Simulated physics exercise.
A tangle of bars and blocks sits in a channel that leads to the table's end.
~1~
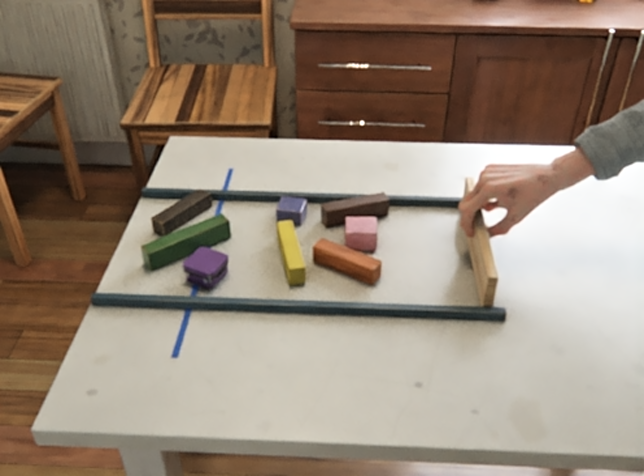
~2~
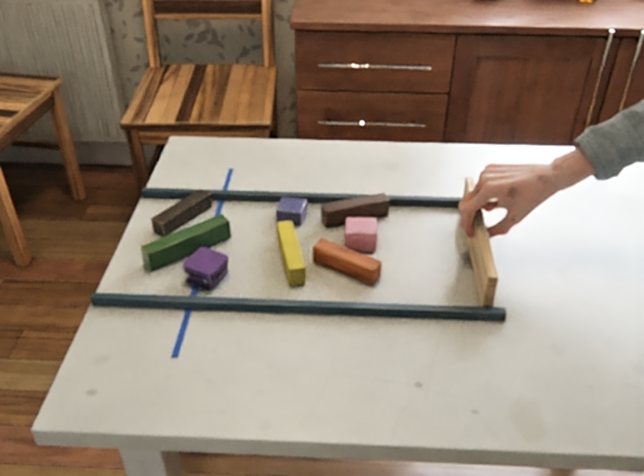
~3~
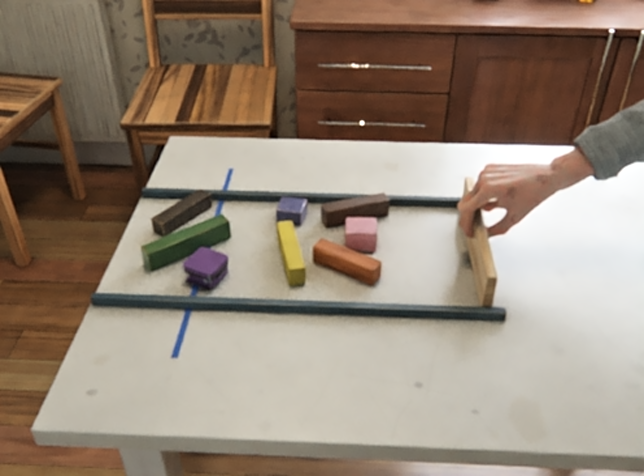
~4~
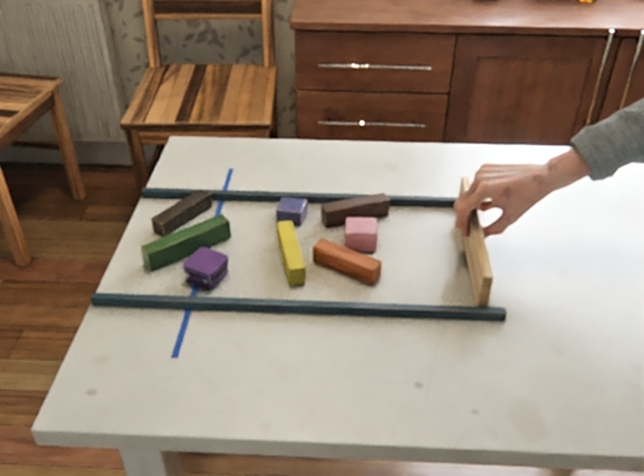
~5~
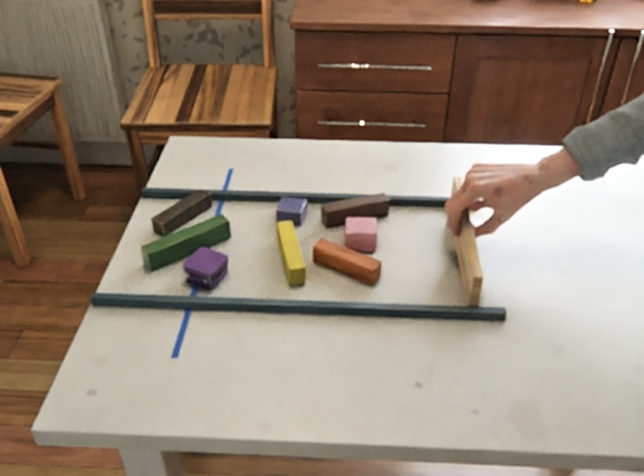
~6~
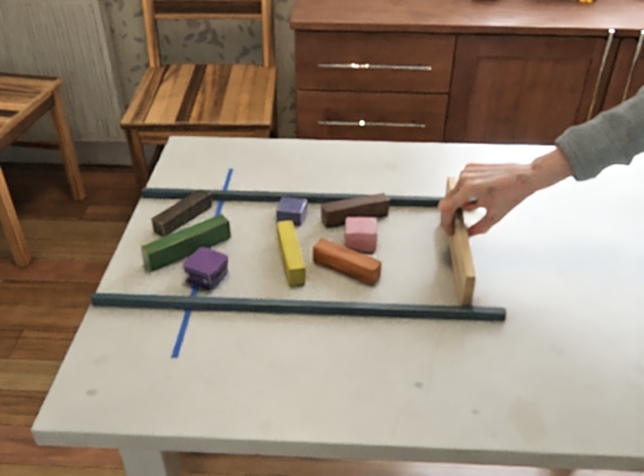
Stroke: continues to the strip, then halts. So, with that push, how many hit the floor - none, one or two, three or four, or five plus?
The number gone is nought.
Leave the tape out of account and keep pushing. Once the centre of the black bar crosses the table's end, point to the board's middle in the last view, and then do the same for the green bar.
I reckon its middle sits around (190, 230) and then around (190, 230).
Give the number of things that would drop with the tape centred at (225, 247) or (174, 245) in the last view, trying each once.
Ending up on the floor: First try 0, second try 2.
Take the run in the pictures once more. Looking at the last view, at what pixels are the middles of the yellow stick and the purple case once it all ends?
Listed in order, first is (169, 267) and the other is (146, 278).
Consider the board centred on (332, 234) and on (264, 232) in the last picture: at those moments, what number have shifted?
5, then 7.
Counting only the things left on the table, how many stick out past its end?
My count gives 1.
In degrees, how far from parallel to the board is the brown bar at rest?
Close to 40°.
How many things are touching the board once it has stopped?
It's 4 of them.
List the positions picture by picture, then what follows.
Black bar (183, 212); green bar (188, 241); purple case (207, 269); board (478, 239); tape (208, 246), in the first picture.
Green bar (188, 242); yellow stick (291, 252), in the second picture.
Purple case (207, 269); pink block (361, 234), in the third picture.
Black bar (183, 212); board (473, 238), in the fourth picture.
Green bar (188, 242); brown bar (355, 210), in the fifth picture.
Black bar (183, 212); green bar (188, 242); purple case (207, 269); board (458, 238); tape (208, 246), in the sixth picture.
Soon after, none off yet; black bar at rest near (183, 212); green bar at rest near (188, 242); purple case at rest near (207, 269).
In the end, the number that fall off is zero.
